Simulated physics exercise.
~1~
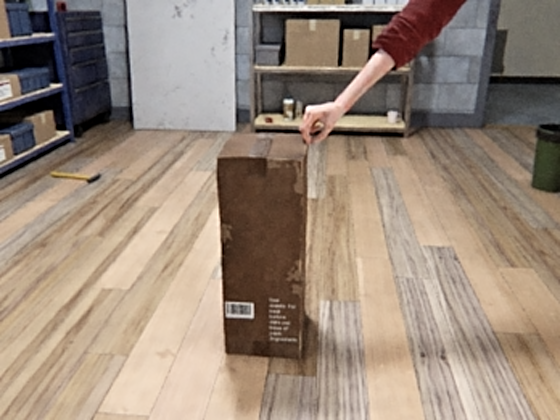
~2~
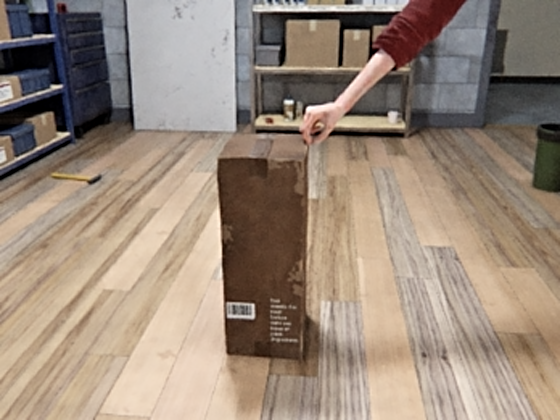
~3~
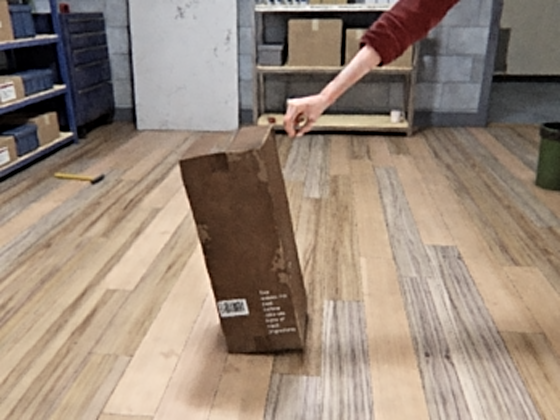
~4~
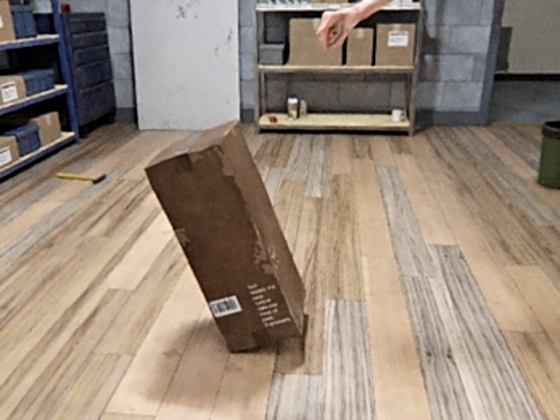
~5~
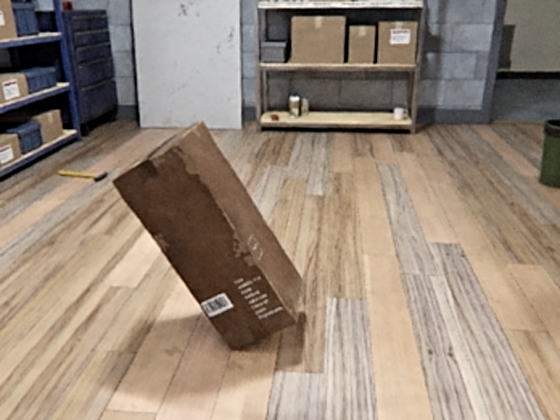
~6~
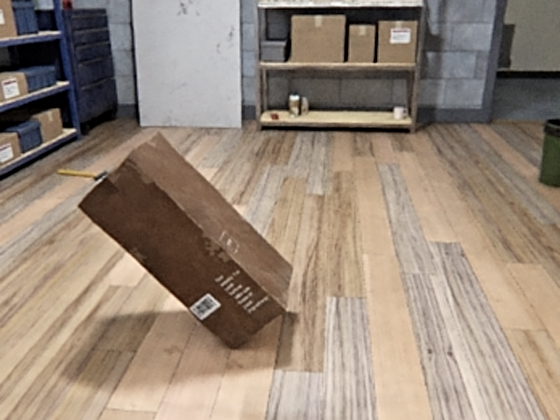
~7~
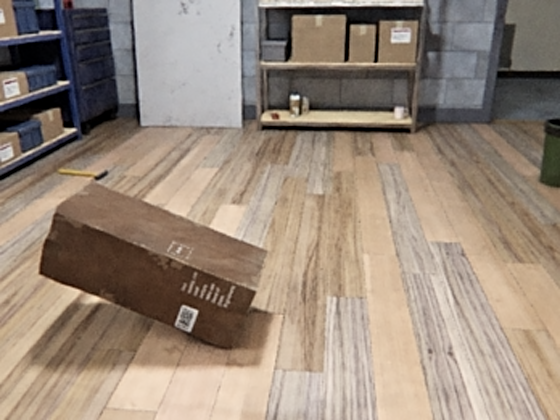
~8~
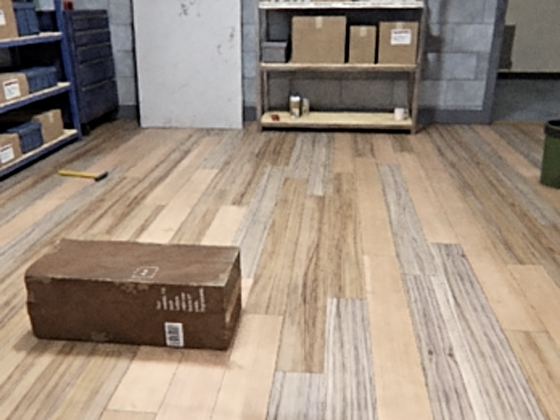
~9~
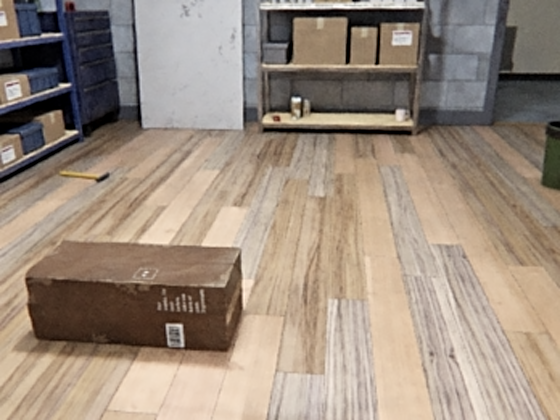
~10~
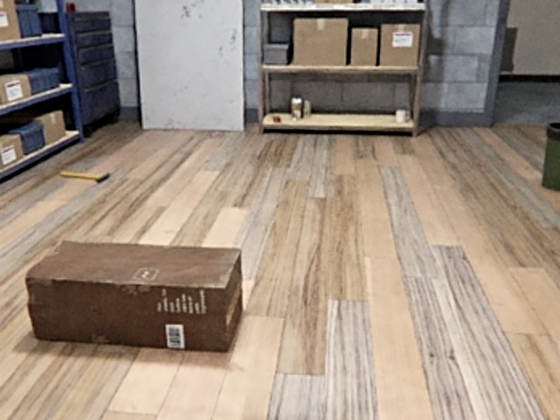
In the video, a hand in a red sleeve pushes the top of a tall brown box standing on a wooden floor, then draws back as the box tips to the left, topples over and comes to rest on its side.
